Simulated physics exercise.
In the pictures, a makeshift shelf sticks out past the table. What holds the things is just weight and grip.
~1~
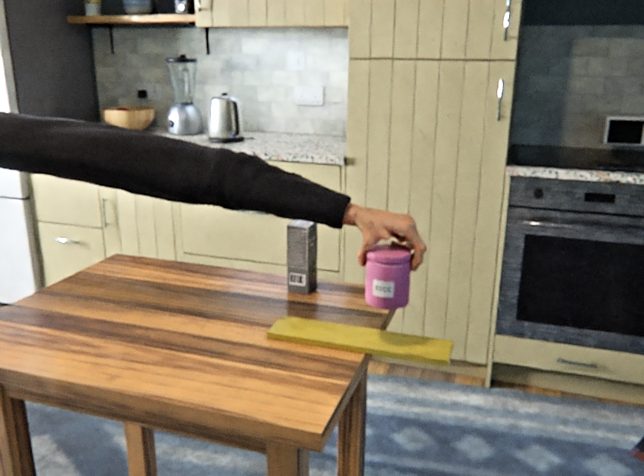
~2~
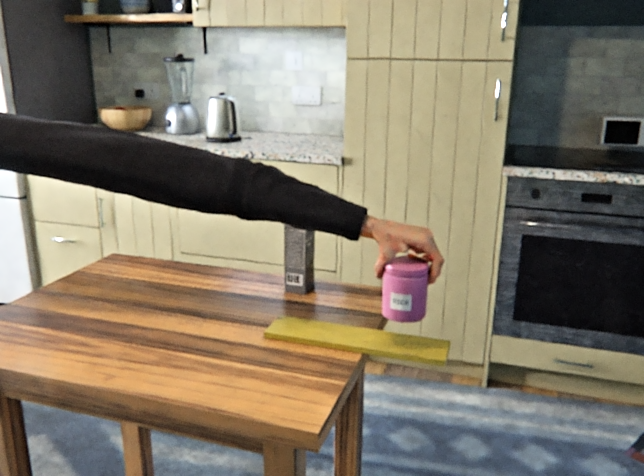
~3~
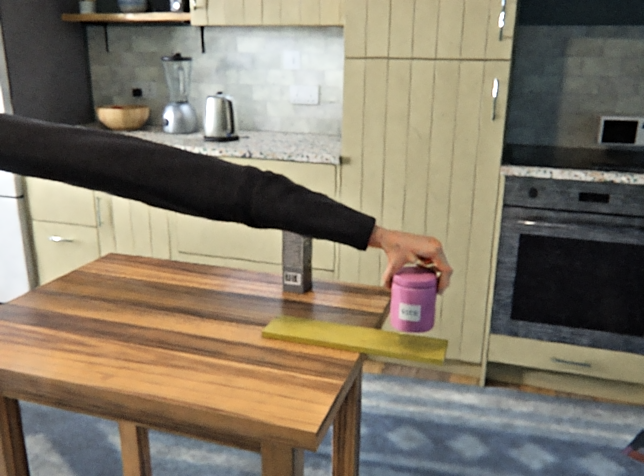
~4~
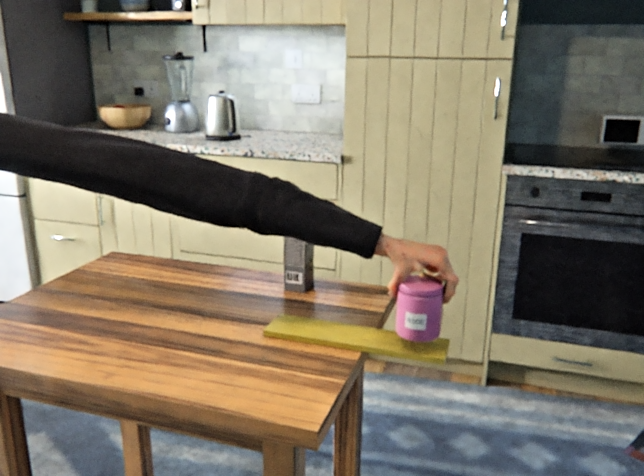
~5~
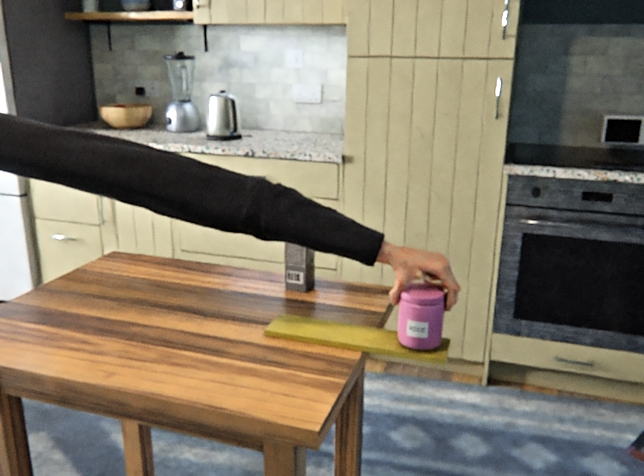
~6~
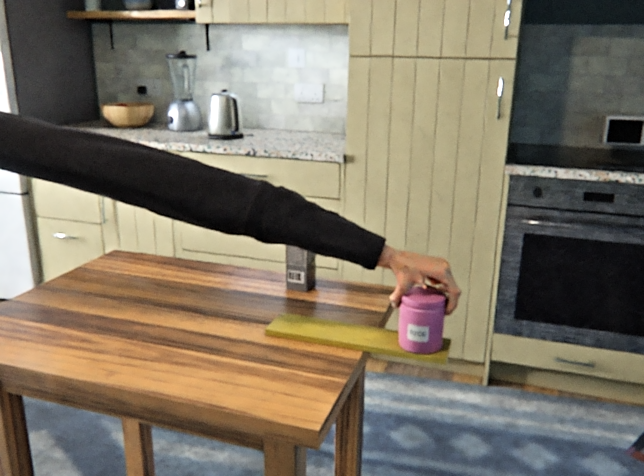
A dark-sleeved arm reaches in from the left across a kitchen seen from slightly above a striped wooden table, with pale green cupboards and an oven behind. A grey carton stands near the table's far edge, and a yellow-green board juts past the right edge. The hand carries a pink jar rightward and down, sets it on the board's outer end and keeps hold, while the view barely shifts.
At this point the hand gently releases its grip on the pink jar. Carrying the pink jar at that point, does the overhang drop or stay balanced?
Tumbles off.
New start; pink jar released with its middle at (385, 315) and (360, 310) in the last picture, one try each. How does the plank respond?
It falls the first time and remains balanced the second time.
Then, 0.40 s later than the last frame, pink jar now down on the floor or falling; yellow plank tilted by 67°.
Then, 0.60 s later than the last frame, yellow plank now down on the floor or falling.
Then, 0.70 s later than the last frame, things are still on the move.
When it is over, down on the floor or falling, pink jar and yellow plank; grey carton as before. The plank tips off the edge.
